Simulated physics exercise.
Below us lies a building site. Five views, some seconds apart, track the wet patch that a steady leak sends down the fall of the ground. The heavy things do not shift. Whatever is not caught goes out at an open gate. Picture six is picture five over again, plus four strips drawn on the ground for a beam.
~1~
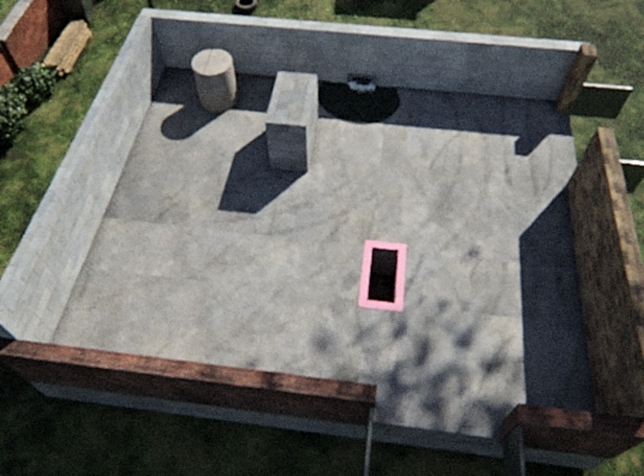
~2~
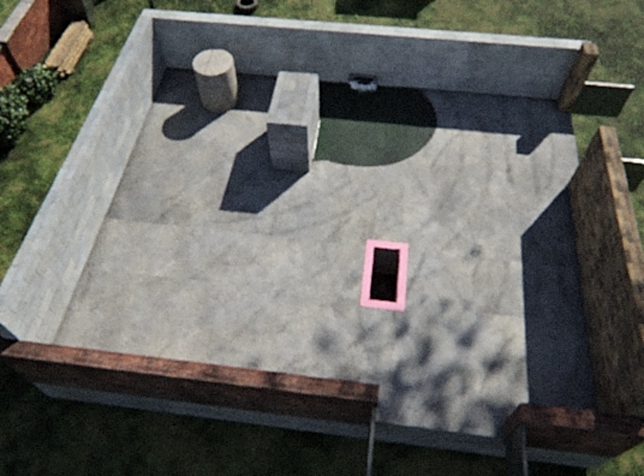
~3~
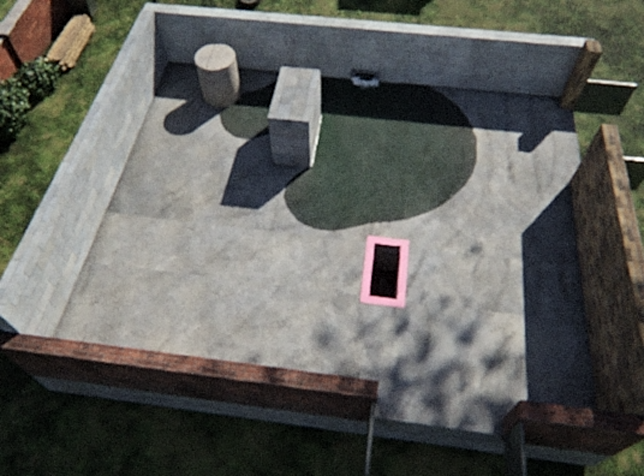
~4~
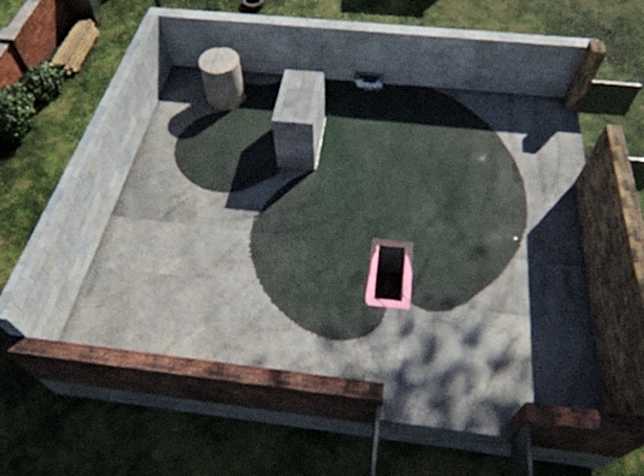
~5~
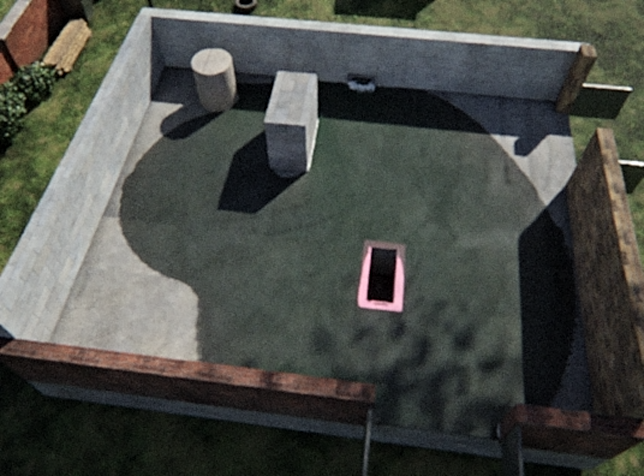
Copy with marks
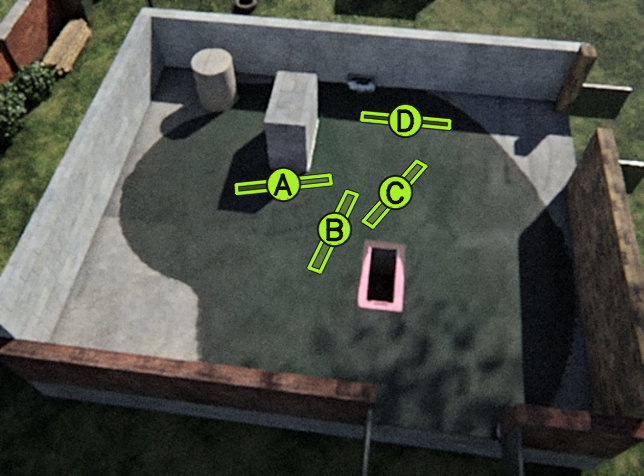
Dark water spreading from an outfall across a walled concrete yard, passing around a block and cylinder, then surrounding a pink-rimmed gully.
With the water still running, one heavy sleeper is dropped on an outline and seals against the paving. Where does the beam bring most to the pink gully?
Spot A.
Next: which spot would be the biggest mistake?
The answer is C.
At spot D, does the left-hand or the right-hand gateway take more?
More leaves on the left.
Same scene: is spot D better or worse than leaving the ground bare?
Worse.
On the marked copy, A from (236, 189) to (330, 179); B from (314, 269) to (352, 193); C from (368, 224) to (421, 163); D from (362, 116) to (449, 124).
For spot A, about 24 % of the stream runs into the pink gully, about 73 % out by the gates.
For spot B, about 15 % of the stream runs into the pink gully, about 81 % out by the gates.
For spot C, about 9 % of the stream runs into the pink gully, about 86 % out by the gates.
For spot D, about 14 % of the stream runs into the pink gully, about 82 % out by the gates.
